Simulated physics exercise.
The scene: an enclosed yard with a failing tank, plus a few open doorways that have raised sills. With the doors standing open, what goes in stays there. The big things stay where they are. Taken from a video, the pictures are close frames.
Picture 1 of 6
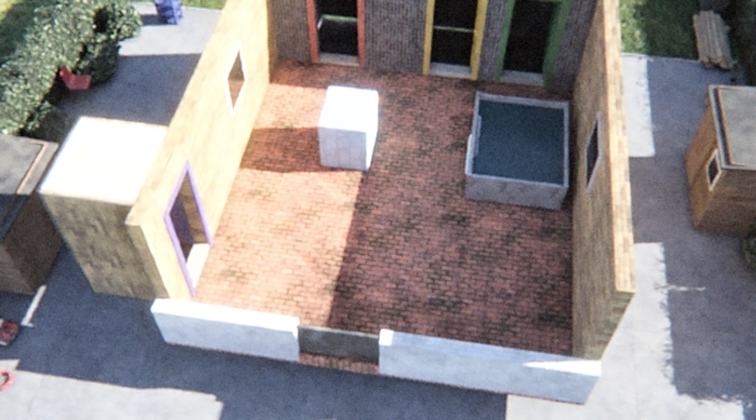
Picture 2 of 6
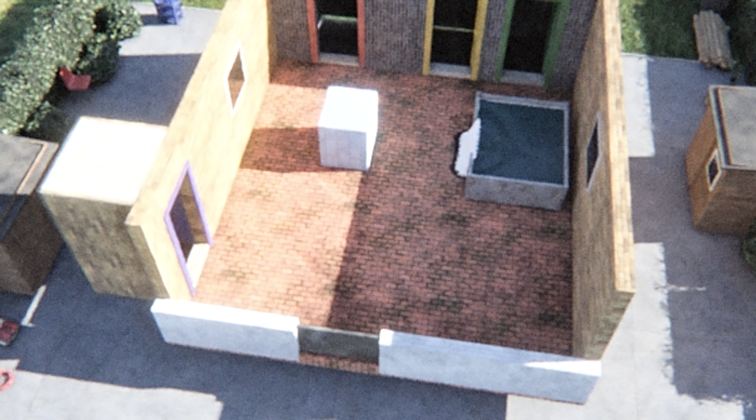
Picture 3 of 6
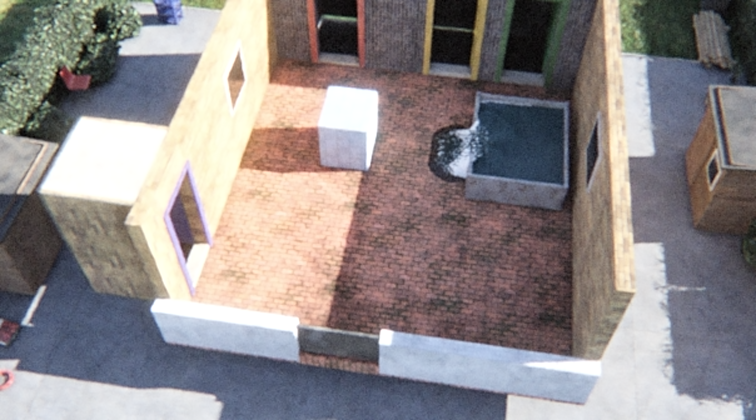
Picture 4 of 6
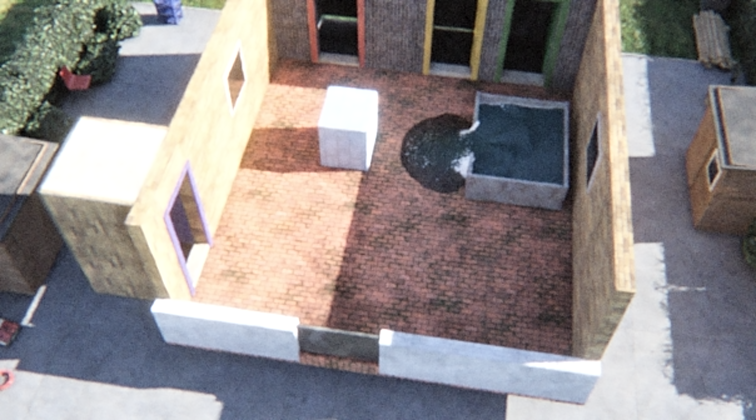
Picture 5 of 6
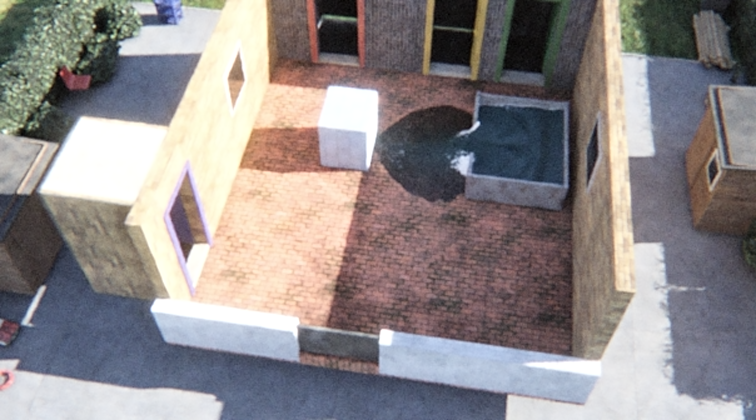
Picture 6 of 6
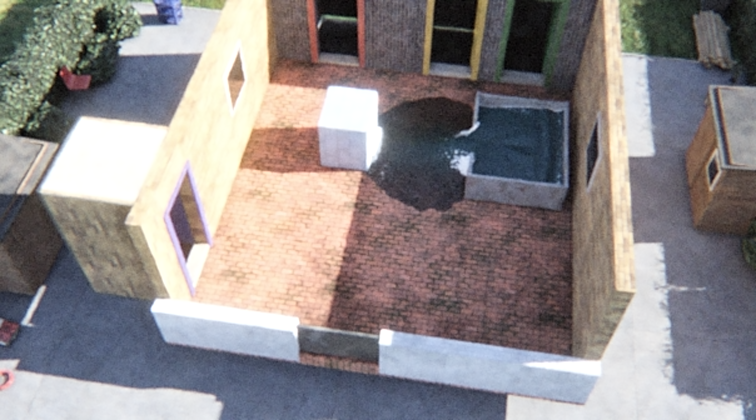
Water bursting from the left side of a grey tank, spreading leftward across a brick yard floor and reaching a white block.
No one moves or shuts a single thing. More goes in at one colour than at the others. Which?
It is red.
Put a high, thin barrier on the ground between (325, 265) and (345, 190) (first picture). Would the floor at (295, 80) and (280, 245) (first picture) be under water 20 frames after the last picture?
Well, the first one ends up submerged, and the second one ends up not wet.
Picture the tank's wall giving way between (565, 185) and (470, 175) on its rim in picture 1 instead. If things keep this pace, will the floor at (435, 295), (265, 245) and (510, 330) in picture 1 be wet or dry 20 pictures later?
Going through them in turn, I'd call them sodden, spared and sodden.
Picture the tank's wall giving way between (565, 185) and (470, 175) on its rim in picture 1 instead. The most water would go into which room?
That is the blue-painted one.
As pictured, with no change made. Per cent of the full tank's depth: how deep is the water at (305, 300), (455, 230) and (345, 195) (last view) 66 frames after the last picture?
The depths come to near 14, 2 and 6 per cent respectively.
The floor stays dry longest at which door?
Bringing up the rear is the one in green.
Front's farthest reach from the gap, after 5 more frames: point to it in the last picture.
The front tops out at about (299, 99).
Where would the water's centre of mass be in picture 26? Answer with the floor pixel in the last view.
I'd put it at around (414, 162).
A moment on, water covers 20 % of the floor; red door not reached, yellow door not reached, blue door not reached, green door not reached.
Next, water covers 40 % of the floor; red door a trickle in, yellow door wet at the sill, nothing in, blue door not reached, green door not reached.
Then, water covers 55 % of the floor; red door some in, yellow door wet at the sill, nothing in, blue door wet at the sill, nothing in, green door not reached.
Later, water covers 75 % of the floor; red door some in, yellow door wet at the sill, nothing in, blue door wet at the sill, nothing in, green door wet at the sill, nothing in.
In the end, water covers 90 % of the floor; red door some in, yellow door wet at the sill, nothing in, blue door wet at the sill, nothing in, green door wet at the sill, nothing in; the red door has let in the most.
